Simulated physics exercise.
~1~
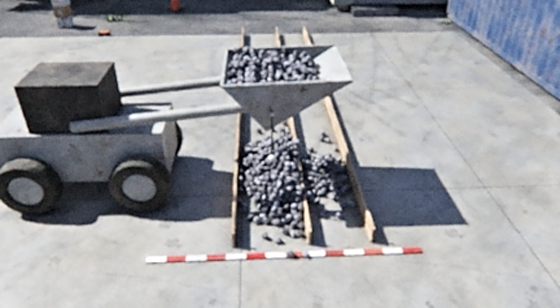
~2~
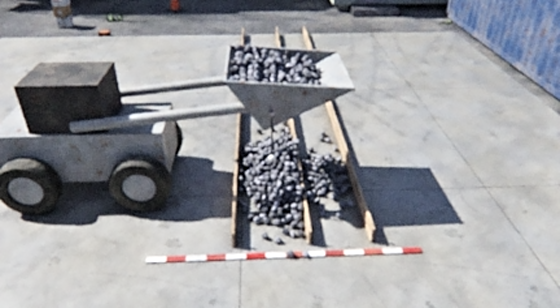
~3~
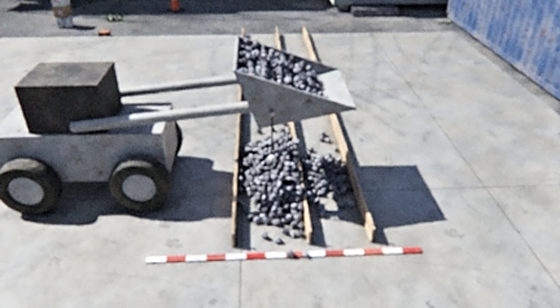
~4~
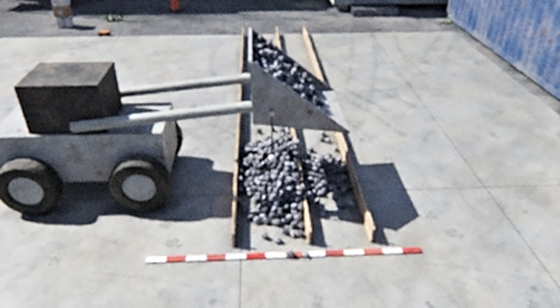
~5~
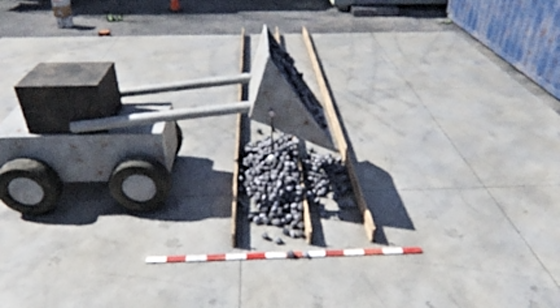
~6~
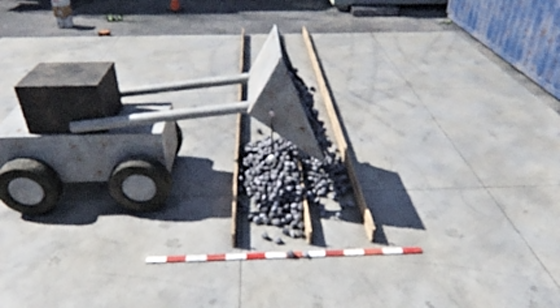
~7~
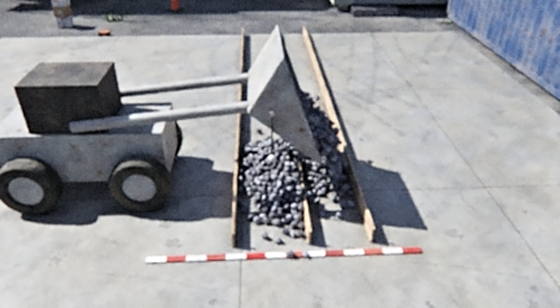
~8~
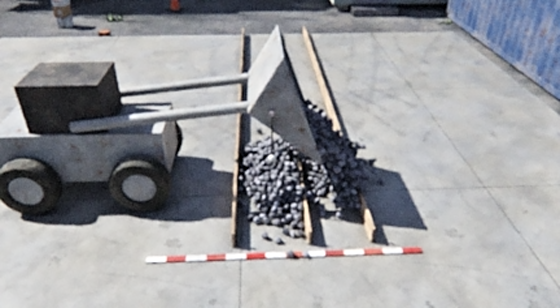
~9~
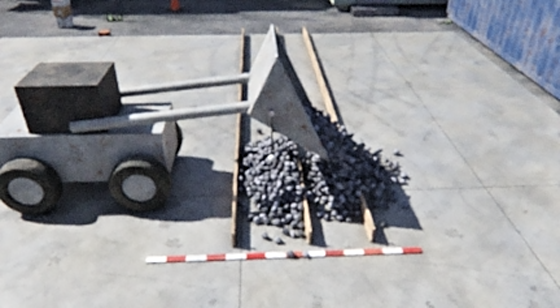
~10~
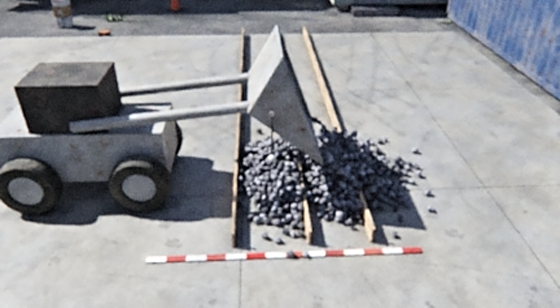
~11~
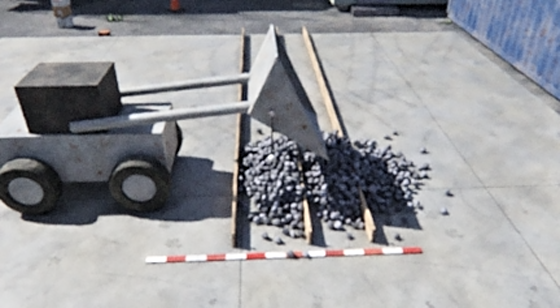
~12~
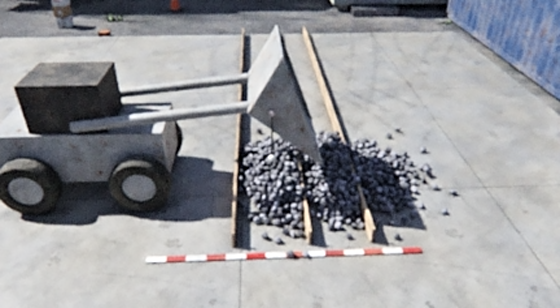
On a sunlit concrete yard, a small loader tips its bucket, spilling grey stones over an earlier heap and past the right-hand board.
